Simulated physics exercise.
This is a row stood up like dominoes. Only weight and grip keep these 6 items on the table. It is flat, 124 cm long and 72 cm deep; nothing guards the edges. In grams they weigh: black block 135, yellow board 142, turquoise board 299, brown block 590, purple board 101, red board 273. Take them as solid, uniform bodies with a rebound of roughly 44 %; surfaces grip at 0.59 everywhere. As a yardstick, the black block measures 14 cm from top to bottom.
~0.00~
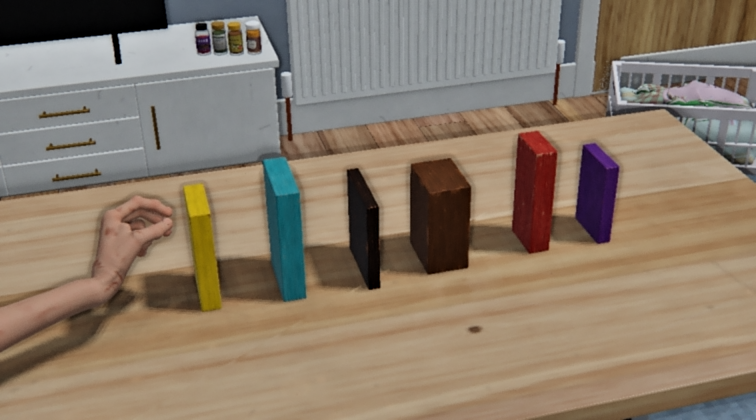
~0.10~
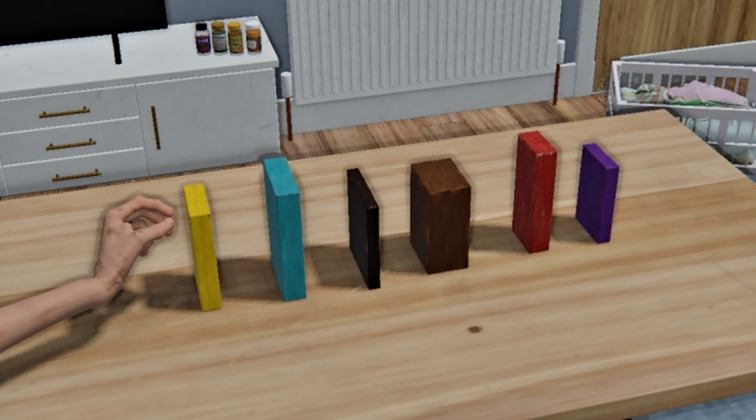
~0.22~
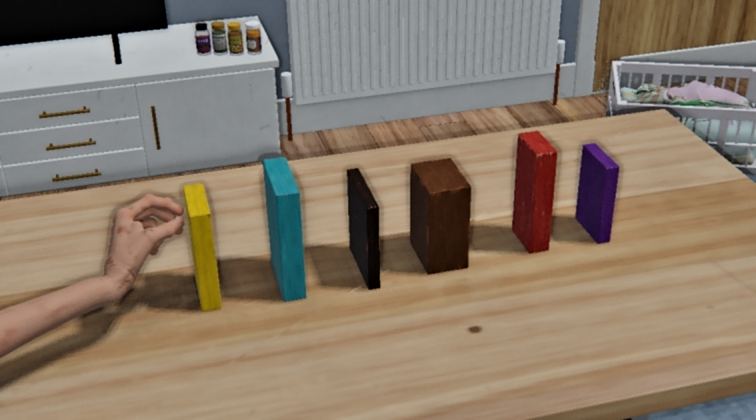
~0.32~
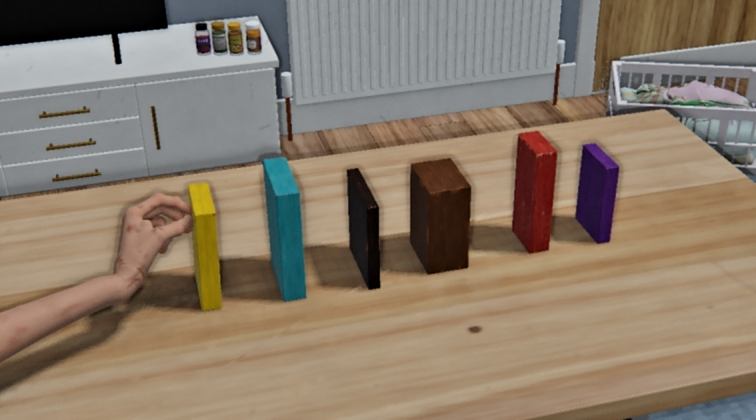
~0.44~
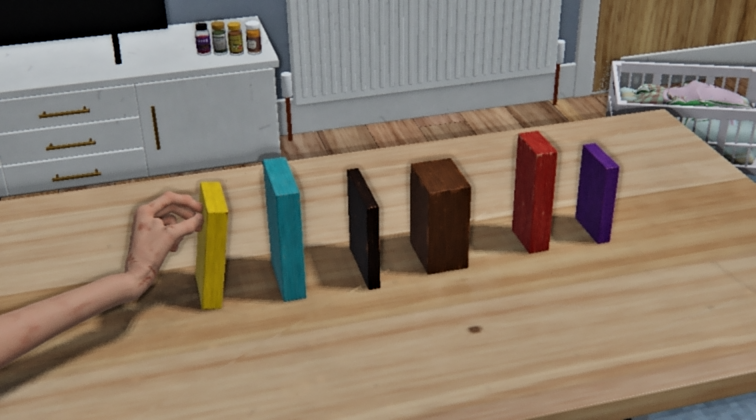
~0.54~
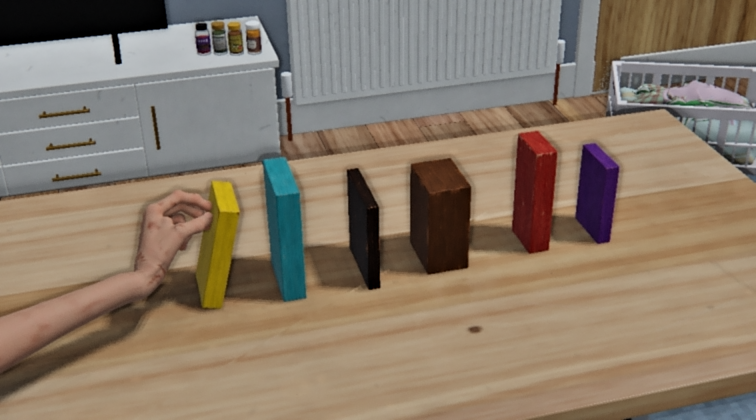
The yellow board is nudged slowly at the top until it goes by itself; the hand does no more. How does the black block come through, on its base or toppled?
The black block tips over.
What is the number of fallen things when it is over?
In all, 6.
Around 1.24 s, yellow board 73° over; black block at 50° to upright near (410, 232); turquoise board at 68° to upright; brown block at 34° to upright.
Around 1.64 s, yellow board 75° over; black block at 61° to upright near (420, 235); red board on its side; turquoise board at 74° to upright.
Finally (3.7 s), on their side or leaning hard on the table, black block, turquoise board, brown block and red board. Final places as that camera would see them, black block near (425, 252).
